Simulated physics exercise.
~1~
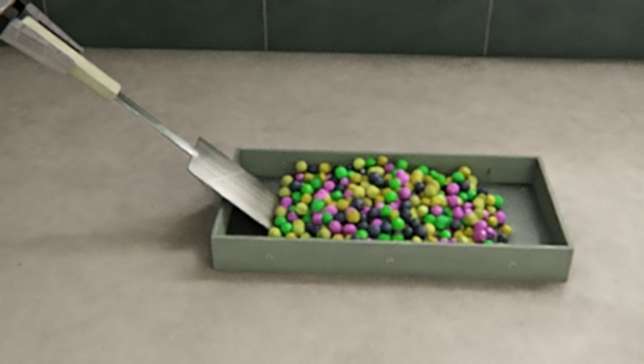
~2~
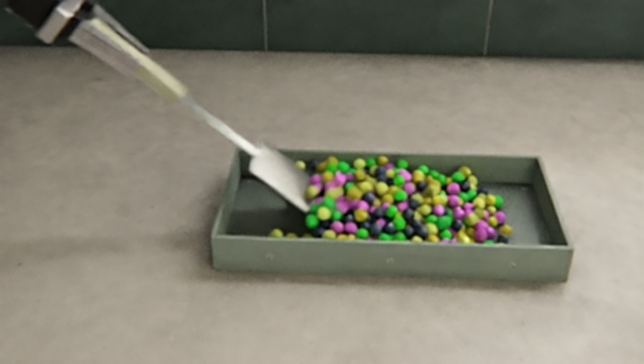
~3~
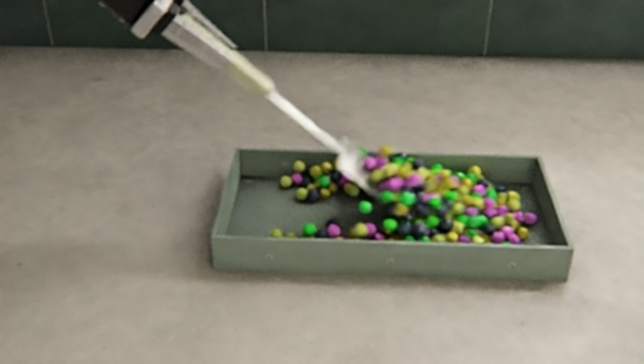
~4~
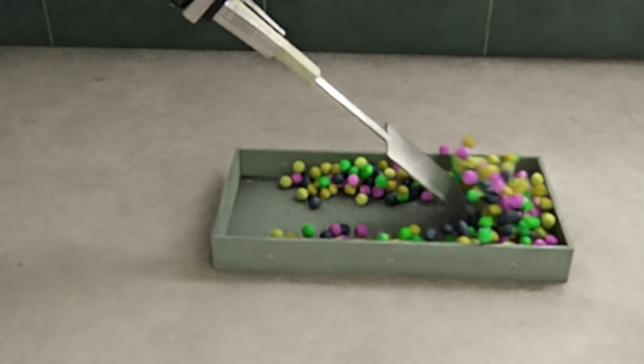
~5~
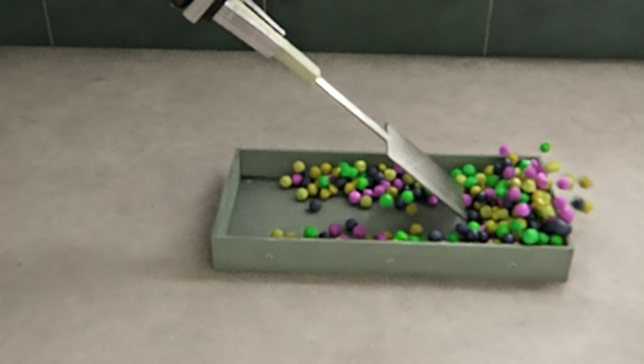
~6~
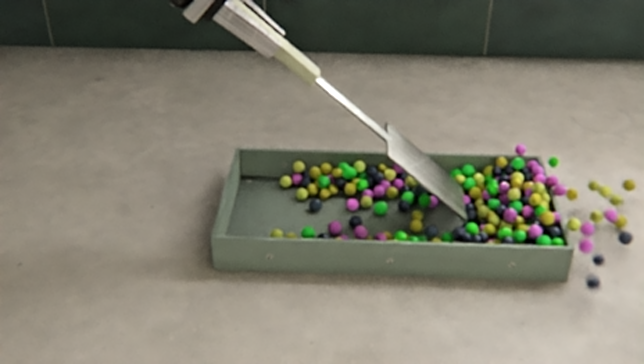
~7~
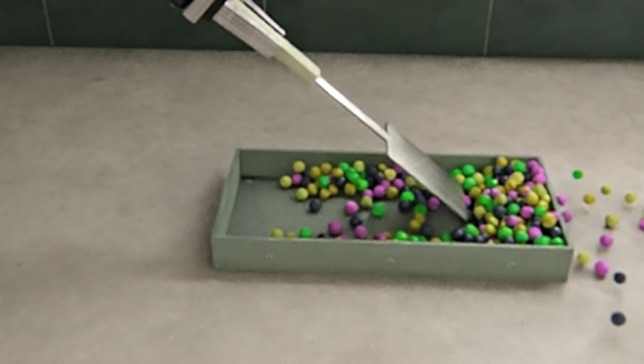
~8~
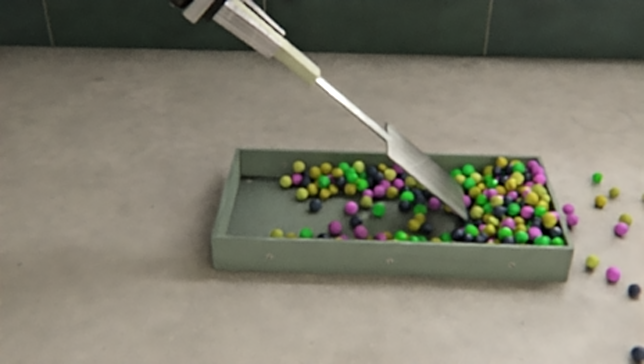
On a grey tabletop, a robot's paddle pushes colourful balls right, spilling some beyond the tray.
